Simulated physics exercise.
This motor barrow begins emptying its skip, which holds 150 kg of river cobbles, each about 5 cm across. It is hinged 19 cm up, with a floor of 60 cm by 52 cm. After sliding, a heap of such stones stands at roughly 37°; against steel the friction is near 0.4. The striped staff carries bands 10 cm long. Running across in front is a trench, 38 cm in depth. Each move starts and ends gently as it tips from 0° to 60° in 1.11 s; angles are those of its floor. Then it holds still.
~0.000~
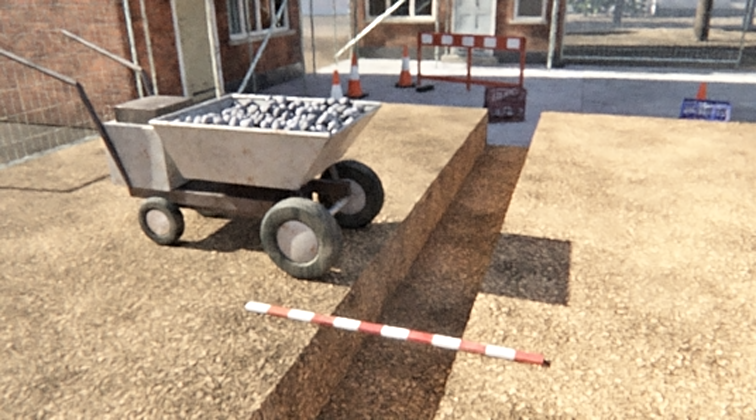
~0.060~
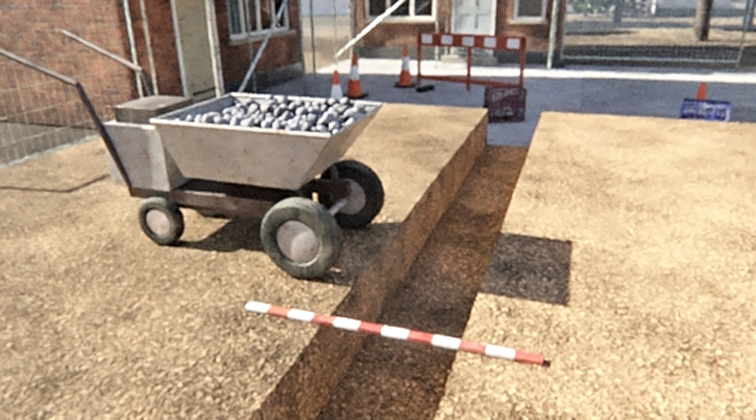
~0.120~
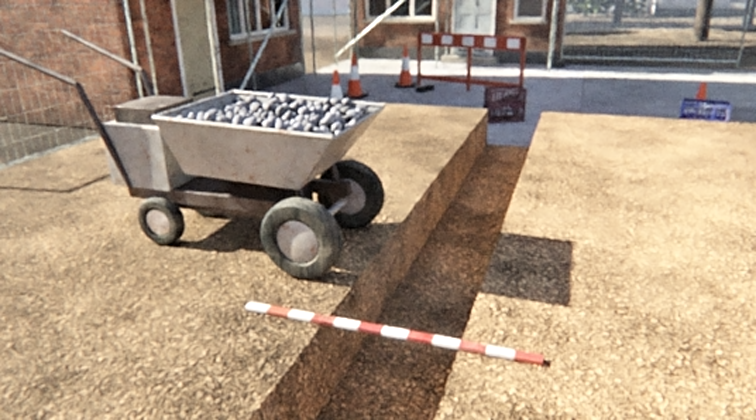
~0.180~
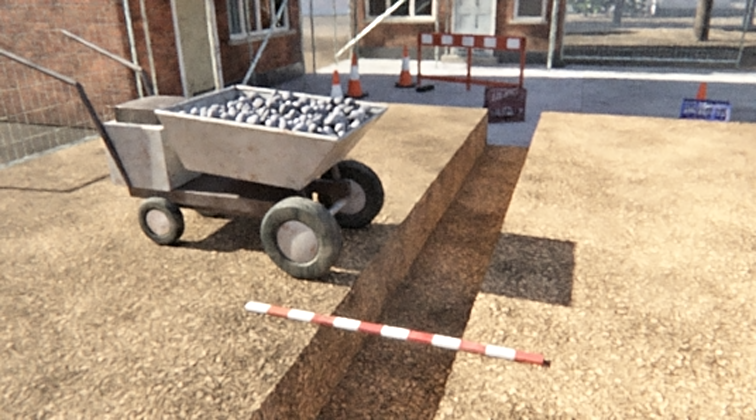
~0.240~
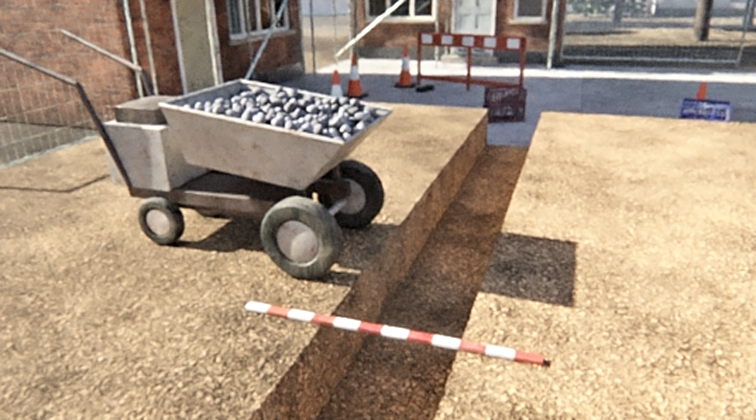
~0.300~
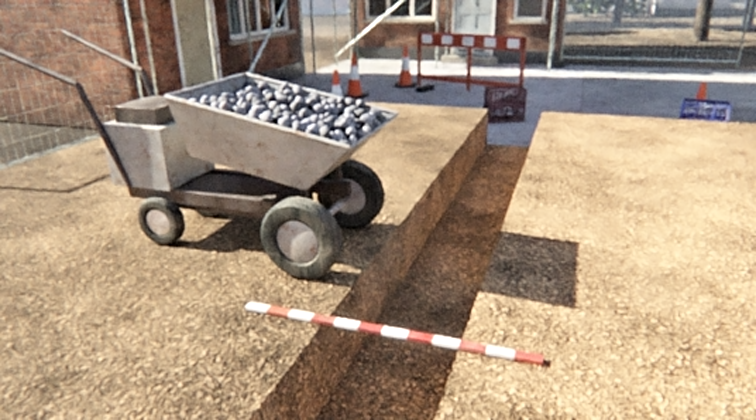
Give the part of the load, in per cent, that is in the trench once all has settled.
Close to 65 in a hundred.
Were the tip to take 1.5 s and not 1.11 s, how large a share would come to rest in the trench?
Then about 70 per cent.
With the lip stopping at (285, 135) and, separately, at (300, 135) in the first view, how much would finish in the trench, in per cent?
Some 80 and some 75 per cent, in that order.
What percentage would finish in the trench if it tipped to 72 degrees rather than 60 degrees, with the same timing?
With that change, near 75 per cent.
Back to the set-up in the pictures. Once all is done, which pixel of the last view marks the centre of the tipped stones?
Their middle lands near (455, 324).
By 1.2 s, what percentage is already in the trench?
Some 20 per cent of the load by that point.
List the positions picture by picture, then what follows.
In the first frame, lip at (329, 136), floor tilted 0°, highest stones at (300, 105).
In the second frame, the skip is at 1°, its lip at (330, 137); the top of the load is at (301, 104); the stones move at 0.1 m/s on average.
In the third frame, the skip is at 2°, its lip at (333, 138); the top of the load is at (303, 103); the stones move at 0.3 m/s on average.
In the fourth frame, lip at (338, 140), floor tilted 4°, highest stones at (277, 102); the stones move at 0.4 m/s on average.
In the fifth frame, the skip is at 7°, its lip at (343, 144); the top of the load is at (265, 96); the stones move at 0.5 m/s on average.
In the sixth frame, the skip is at 11°, its lip at (350, 148); the top of the load is at (267, 91); the stones move at 0.6 m/s on average.
After 0.8 s the floor is at 50°; 100 % in the skip; the foremost stones are at (420, 179).
After 1.2 s the floor is at 60°; 79 % in the skip, 20 % in the trench, 1 % past the trench; the foremost stones are at (490, 266).
After 1.6 s the floor is at 60°; 49 % in the skip, 37 % in the trench, 14 % past the trench; the foremost stones are at (580, 269).
After 3.5 s the floor is at 60°; 20 % in the skip, 65 % in the trench, 15 % past the trench; the foremost stones are at (676, 266).
